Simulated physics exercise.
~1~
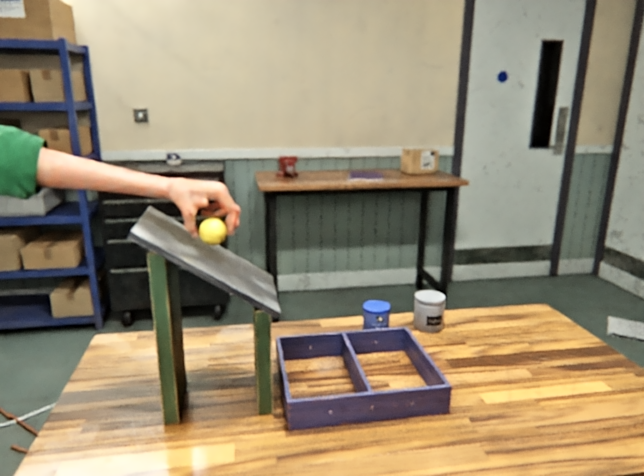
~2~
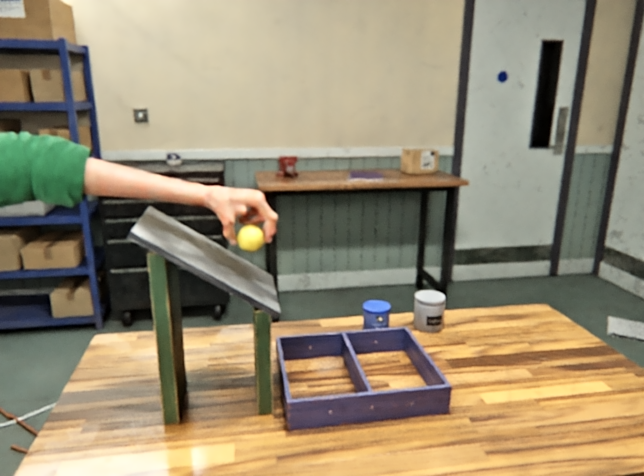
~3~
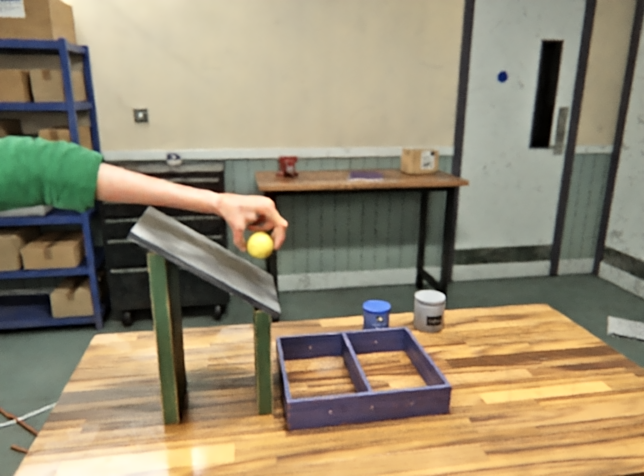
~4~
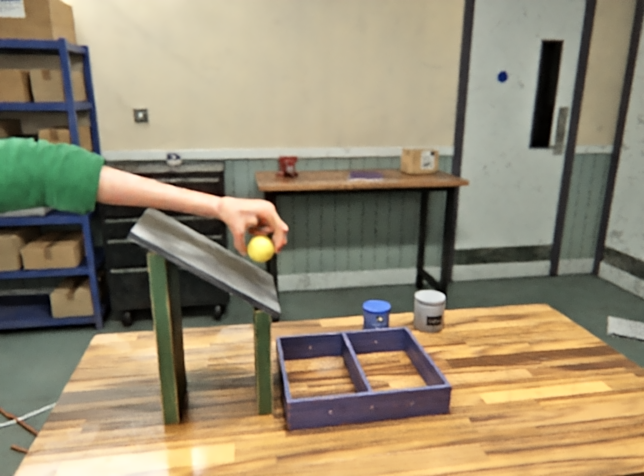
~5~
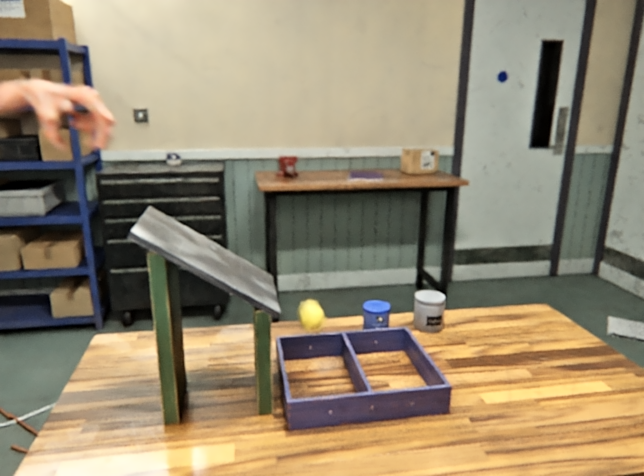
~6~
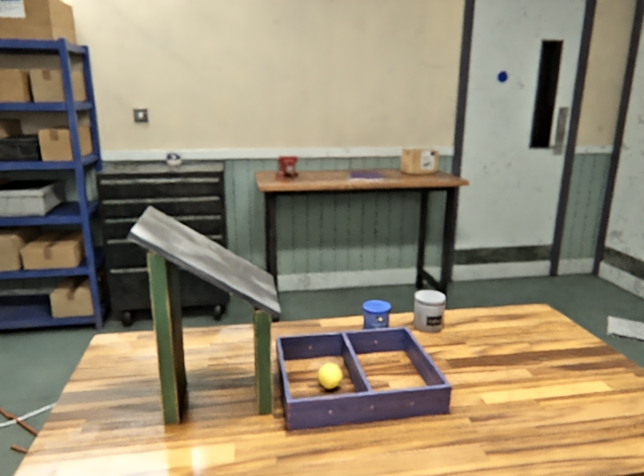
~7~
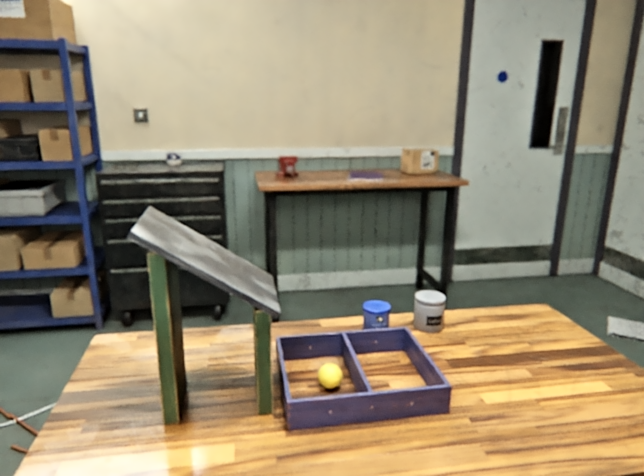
The video shows a hand holding a yellow lemon above a sloping board, moving it right toward the lower end and letting go. The lemon drops off the board into the nearer bay of a purple tray and rests there, while a blue tin and grey jar stay still.
